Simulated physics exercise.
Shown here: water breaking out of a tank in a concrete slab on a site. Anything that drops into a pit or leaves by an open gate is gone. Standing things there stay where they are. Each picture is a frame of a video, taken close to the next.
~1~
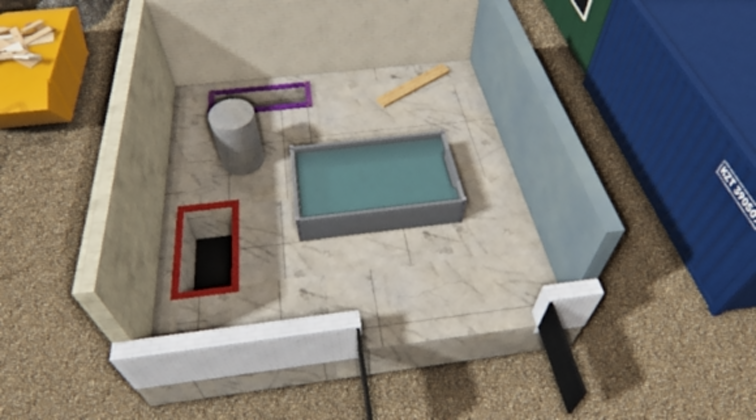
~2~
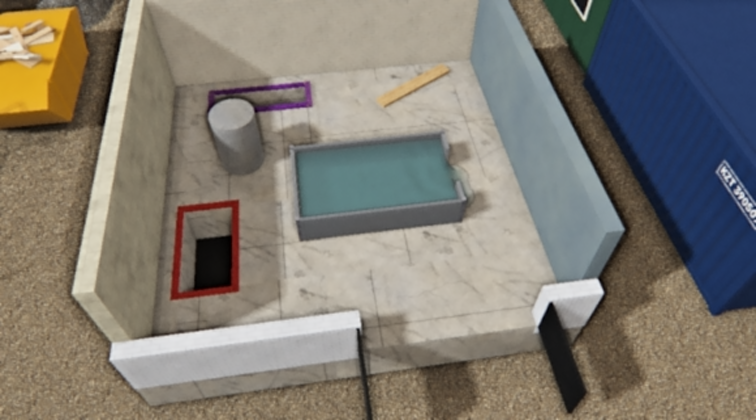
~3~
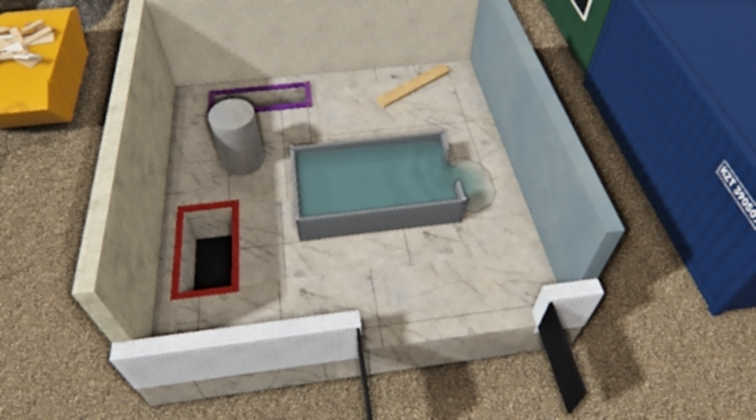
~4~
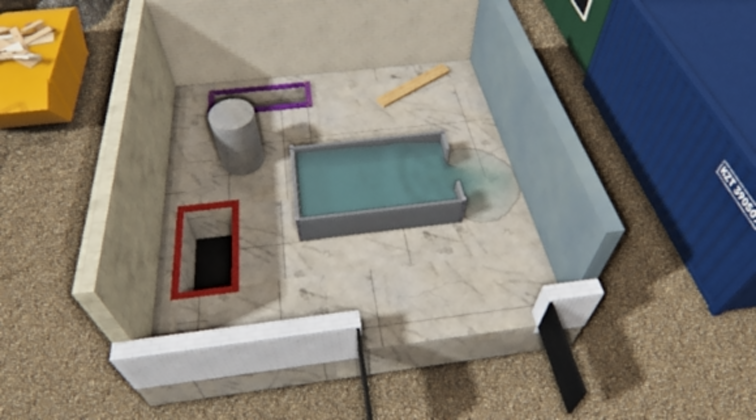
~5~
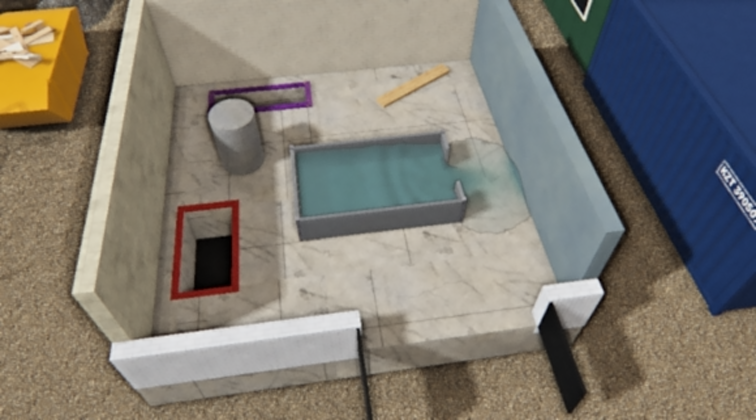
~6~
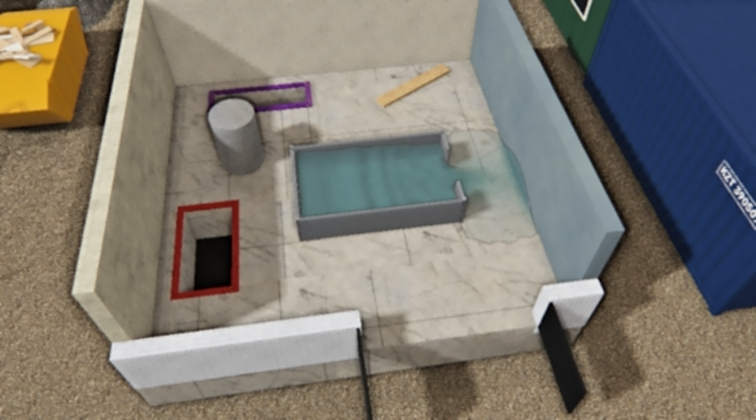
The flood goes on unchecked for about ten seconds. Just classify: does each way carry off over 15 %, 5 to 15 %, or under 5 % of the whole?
The gate carries off over 15 %; the red pit carries off under 5 %; the purple pit carries off under 5 %.
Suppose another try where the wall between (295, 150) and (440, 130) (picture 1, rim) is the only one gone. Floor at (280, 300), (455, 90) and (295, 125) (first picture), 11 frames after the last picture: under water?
Point 1: Unwetted; point 2: Inundated; point 3: Inundated.
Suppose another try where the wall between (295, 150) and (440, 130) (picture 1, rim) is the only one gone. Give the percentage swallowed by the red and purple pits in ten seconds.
Result - red: 6 %; purple: 20 %.
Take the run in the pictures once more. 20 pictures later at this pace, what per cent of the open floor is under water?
About 35 percent.
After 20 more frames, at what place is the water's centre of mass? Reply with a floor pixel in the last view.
My reading is close to (421, 179).
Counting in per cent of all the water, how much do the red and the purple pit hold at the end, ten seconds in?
First 2 %, then 0 %.
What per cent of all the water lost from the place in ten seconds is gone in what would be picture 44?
Near 60 %.
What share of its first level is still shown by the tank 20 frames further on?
I'd put it close to 52 percent.
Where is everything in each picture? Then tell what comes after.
Still water in the open tank at (375, 176), in the first picture.
The front is at (466, 203), out from the gap at (449, 179), in the second picture.
Water pours out at (449, 180) and has run to (490, 192), in the third picture.
The front is at (516, 187), out from the gap at (449, 181), in the fourth picture.
Water pours out at (449, 180) and has run to (528, 210), in the fifth picture.
The front is at (535, 227), out from the gap at (449, 180), in the sixth picture.
A moment on, water covers 10 % of the floor; the gate 0 %, the red pit 0 %, the purple pit 0 %.
Next, water covers 25 % of the floor; the gate 0 %, the red pit 0 %, the purple pit 0 %.
Then, water covers 35 % of the floor; the gate 5 %, the red pit 0 %, the purple pit 0 %.
Later, water covers 60 % of the floor; the gate 14 %, the red pit 0 %, the purple pit 0 %.
In the end, water covers 85 % of the floor; the gate 22 %, the red pit 1 %, the purple pit 1 %.
